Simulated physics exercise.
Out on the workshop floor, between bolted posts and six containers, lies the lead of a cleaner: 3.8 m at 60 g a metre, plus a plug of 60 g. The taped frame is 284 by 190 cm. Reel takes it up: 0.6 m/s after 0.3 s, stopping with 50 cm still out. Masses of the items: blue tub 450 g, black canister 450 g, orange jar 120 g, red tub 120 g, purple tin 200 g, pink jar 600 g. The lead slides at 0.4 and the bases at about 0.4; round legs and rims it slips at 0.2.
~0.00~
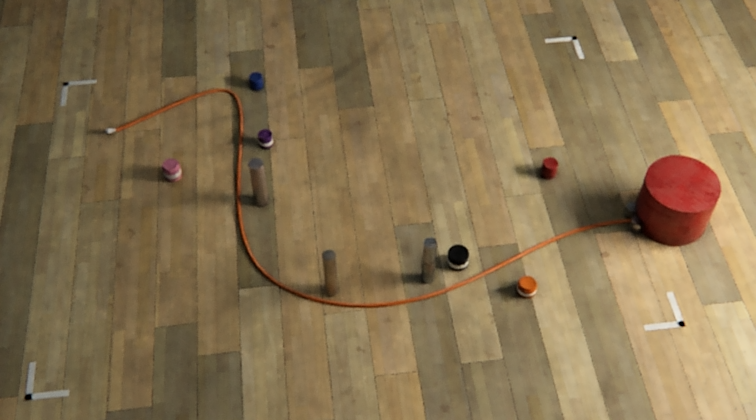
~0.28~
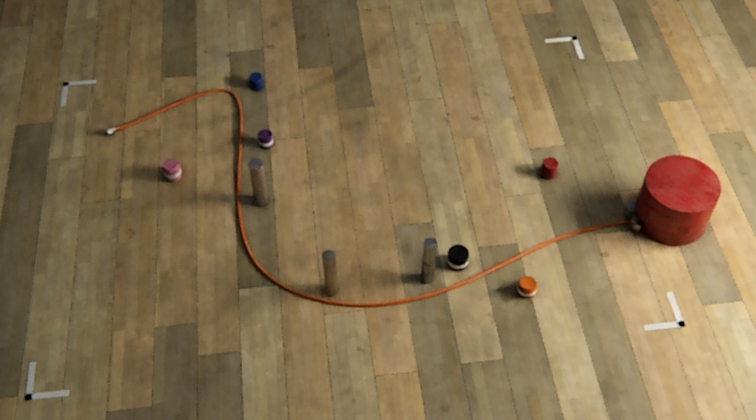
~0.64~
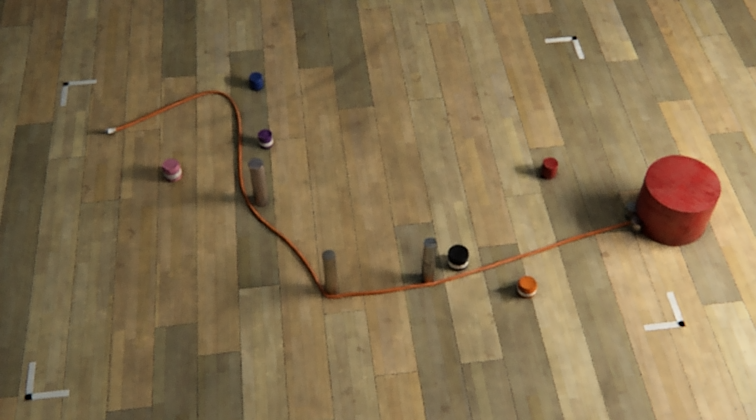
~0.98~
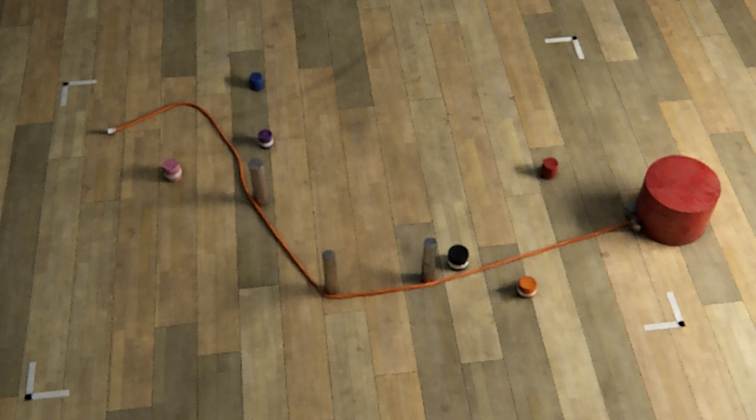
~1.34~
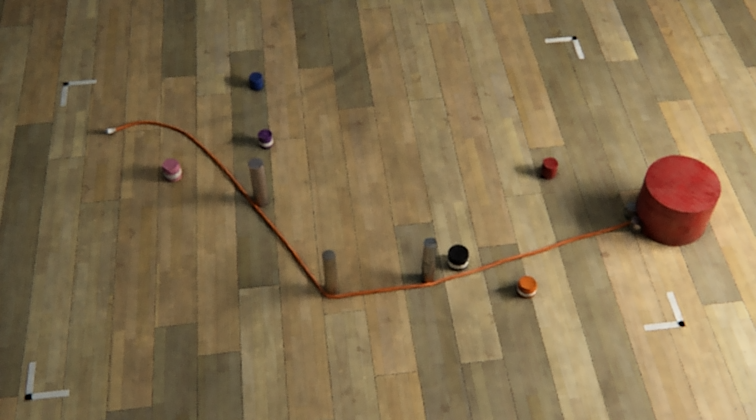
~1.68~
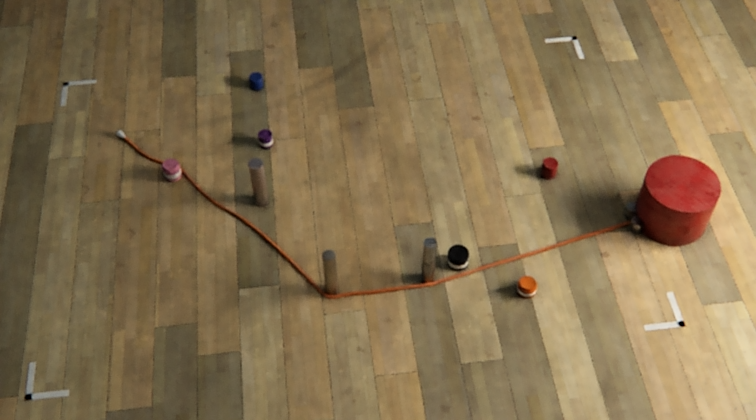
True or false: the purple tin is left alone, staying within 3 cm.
True.
At 2.8 s, plug at (221, 193); nothing else has moved.
At 3.9 s, plug at (308, 278); nothing else has moved.
At 5.0 s, plug at (446, 285); nothing else has moved.
At 6.1 s, plug at (548, 250); nothing else has moved.
At 6.9 s, plug at (548, 250); purple tin 0 cm off its start at (265, 134).
